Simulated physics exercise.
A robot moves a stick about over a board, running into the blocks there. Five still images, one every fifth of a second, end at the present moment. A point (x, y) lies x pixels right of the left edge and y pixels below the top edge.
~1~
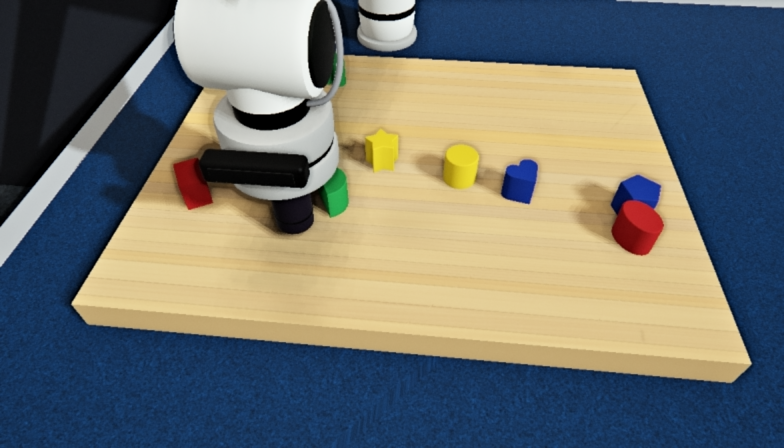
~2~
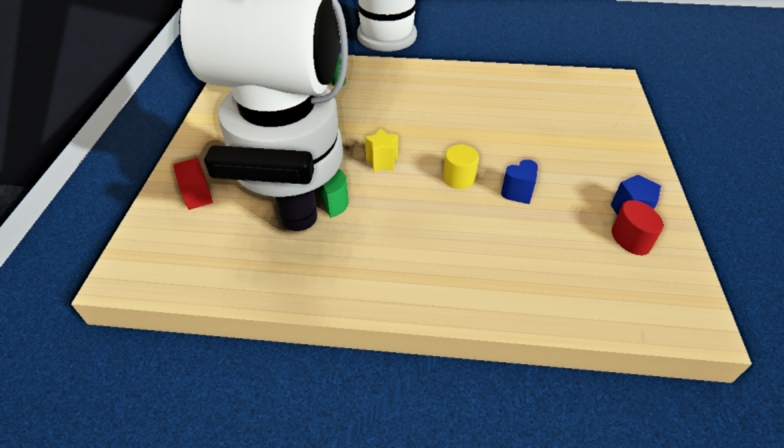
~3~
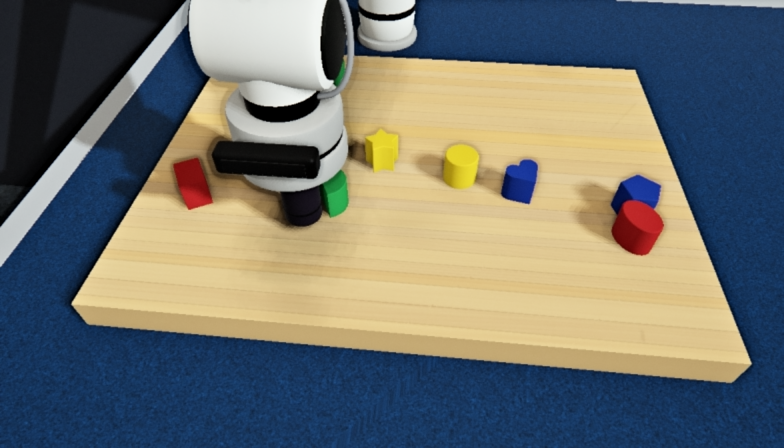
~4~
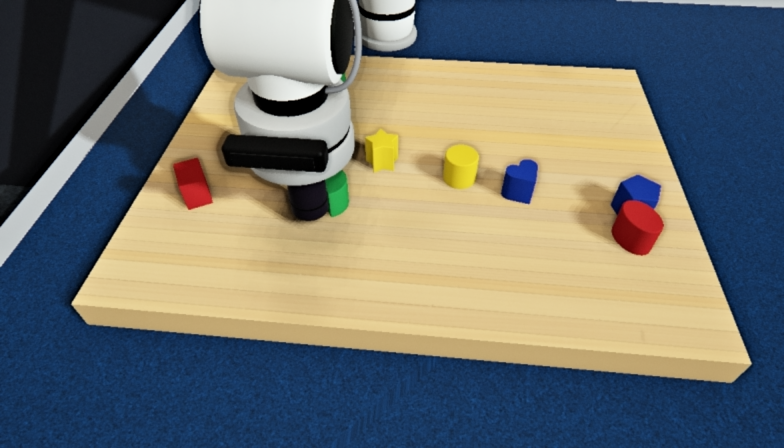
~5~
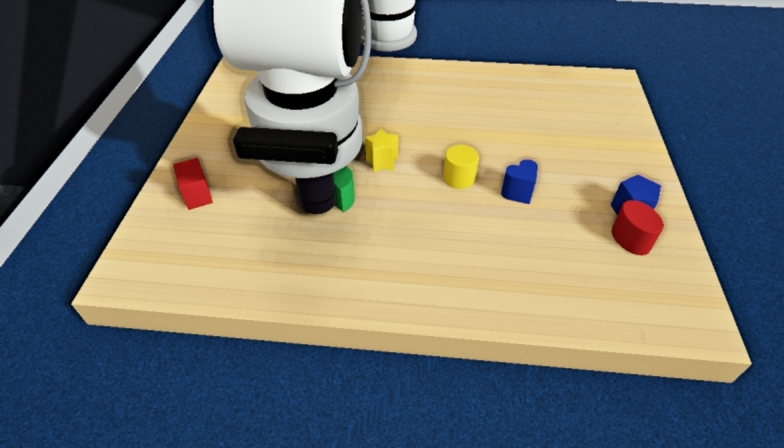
The footage shows a robot arm moving a dark stick slightly right and away across a wooden board, nudging a green block a little to the right near its end, while the red, yellow and blue blocks stay still.
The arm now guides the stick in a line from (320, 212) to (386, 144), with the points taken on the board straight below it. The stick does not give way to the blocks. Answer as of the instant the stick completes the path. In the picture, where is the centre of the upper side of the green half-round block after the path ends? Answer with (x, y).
That would be at about pixel (404, 109).
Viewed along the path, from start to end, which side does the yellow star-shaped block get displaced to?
Moves right.
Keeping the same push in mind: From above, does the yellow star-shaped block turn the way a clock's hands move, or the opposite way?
Bird's-eye view: Clockwise.
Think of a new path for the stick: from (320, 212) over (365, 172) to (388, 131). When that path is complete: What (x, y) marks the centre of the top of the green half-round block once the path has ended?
Around (411, 100).
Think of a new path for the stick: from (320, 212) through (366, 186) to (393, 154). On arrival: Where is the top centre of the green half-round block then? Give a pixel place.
It comes to (406, 116).
What follows on the original path. One third of the way, stick (343, 177); green half-round block (359, 149).
Two thirds of the way, stick (365, 155); green half-round block (383, 128); yellow star-shaped block (408, 123).
At the end, stick (386, 134); green half-round block (404, 109); yellow star-shaped block (429, 114), turned 35° clockwise.
